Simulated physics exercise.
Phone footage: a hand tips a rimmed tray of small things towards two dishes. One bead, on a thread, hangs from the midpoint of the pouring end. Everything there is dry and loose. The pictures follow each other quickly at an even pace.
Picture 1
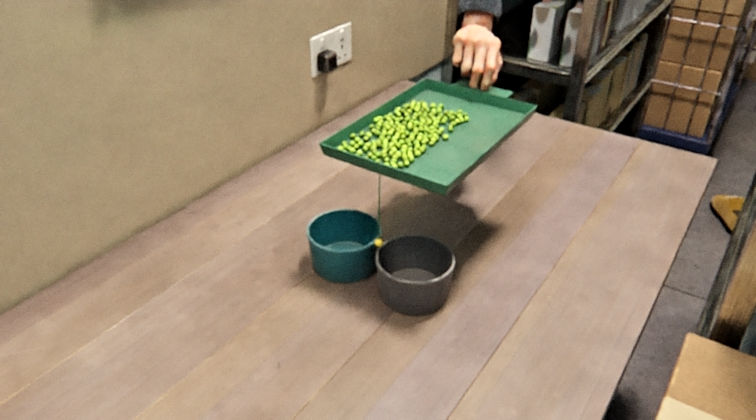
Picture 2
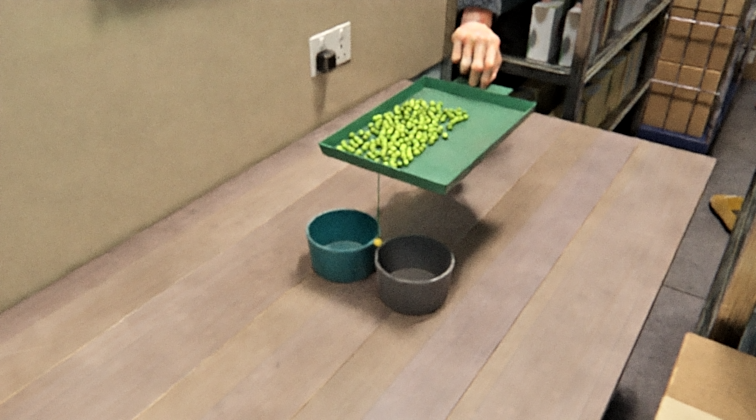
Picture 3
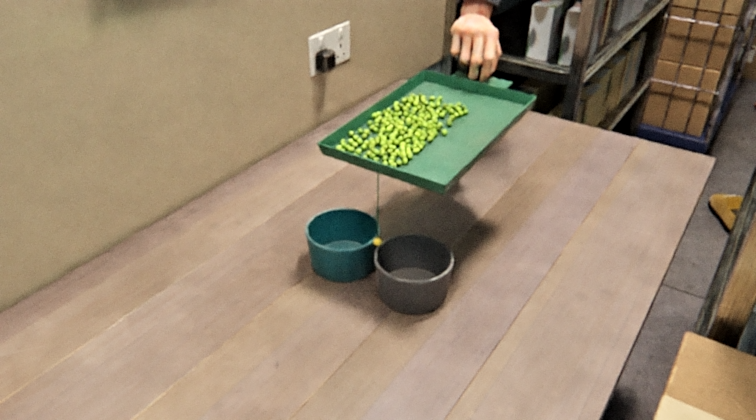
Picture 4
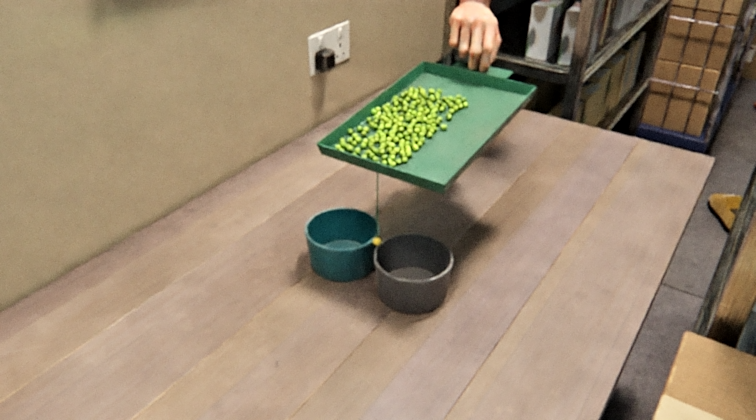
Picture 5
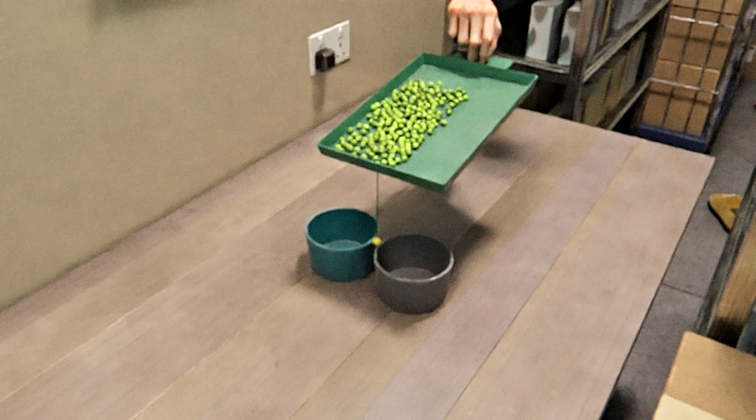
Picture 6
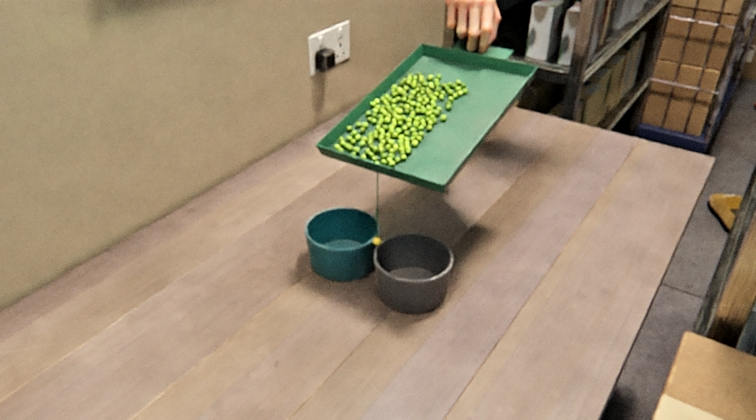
Green rimmed tray of small green peas tilting gradually as a hand raises its far end above two empty dishes on a table.
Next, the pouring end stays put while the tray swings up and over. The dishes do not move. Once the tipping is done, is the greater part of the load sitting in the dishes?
It looks like most goes past the dishes, when all's done.
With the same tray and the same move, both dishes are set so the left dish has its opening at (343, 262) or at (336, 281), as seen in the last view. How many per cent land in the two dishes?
It comes to near 60 per cent the first time and near 50 per cent the second time.
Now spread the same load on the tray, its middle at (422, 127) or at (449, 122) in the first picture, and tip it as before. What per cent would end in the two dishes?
The first start gives 10 percent and the second 10 percent.
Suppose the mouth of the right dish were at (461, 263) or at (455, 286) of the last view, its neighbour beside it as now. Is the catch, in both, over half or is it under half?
Placing 1: A minority of it. Placing 2: A minority of it.
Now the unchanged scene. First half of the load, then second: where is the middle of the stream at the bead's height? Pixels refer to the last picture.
First roughly (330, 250), then roughly (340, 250).
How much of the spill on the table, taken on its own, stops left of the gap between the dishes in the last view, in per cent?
Around 90 per cent, give or take.
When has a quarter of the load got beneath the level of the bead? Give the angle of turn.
Close to 100° of tilt at that moment.
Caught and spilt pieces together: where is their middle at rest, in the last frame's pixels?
The centre comes to rest close to (325, 313).
Soon after the last picture, tray tipped steeply; all on the tray.
A little later, tray tipped right over; most on the tray; a stray few outside both; about a quarter in the air.
Later still, tray tipped past a quarter turn; a stray few in the right dish; a small part in the left dish; nearly all outside both.
At rest, tray tipped past a quarter turn; a stray few in the right dish; a small part in the left dish; nearly all outside both.
